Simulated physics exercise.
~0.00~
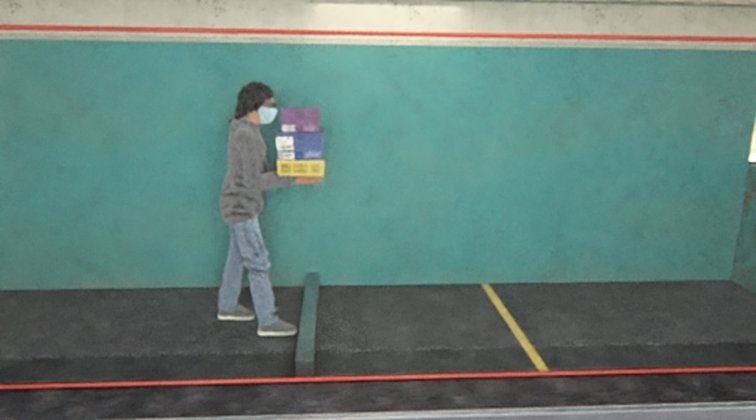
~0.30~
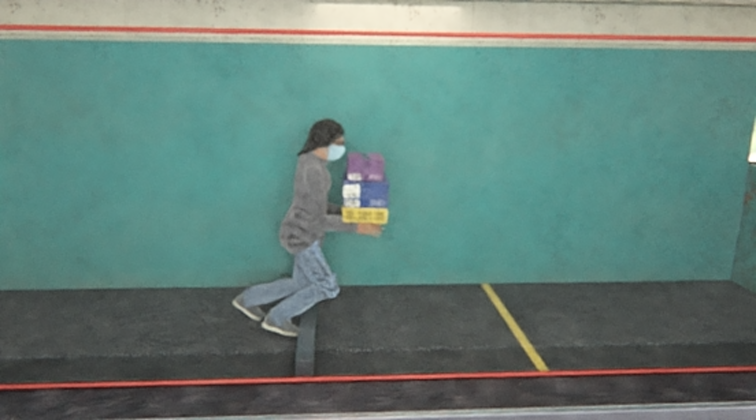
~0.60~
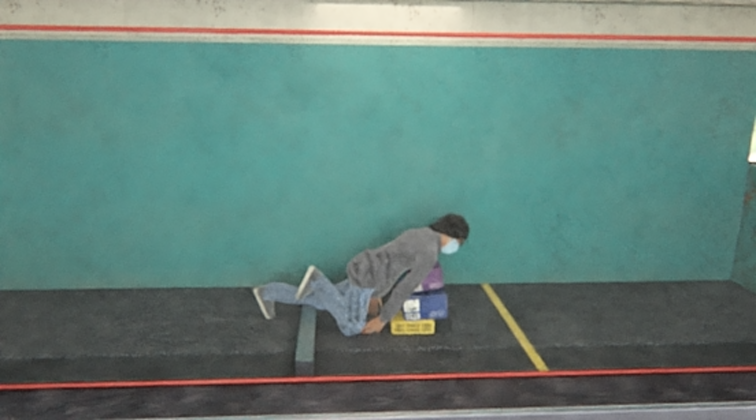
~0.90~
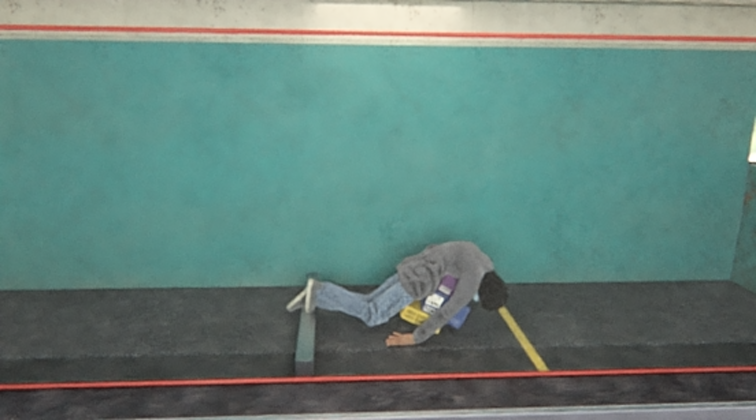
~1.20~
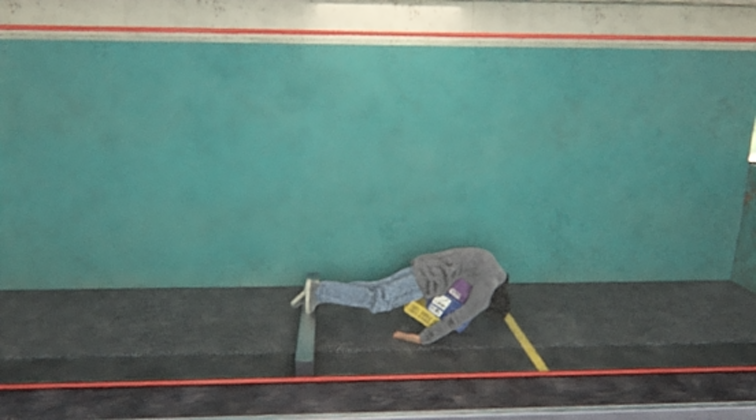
A masked person carrying stacked boxes trips over a low rail and collapses onto them.
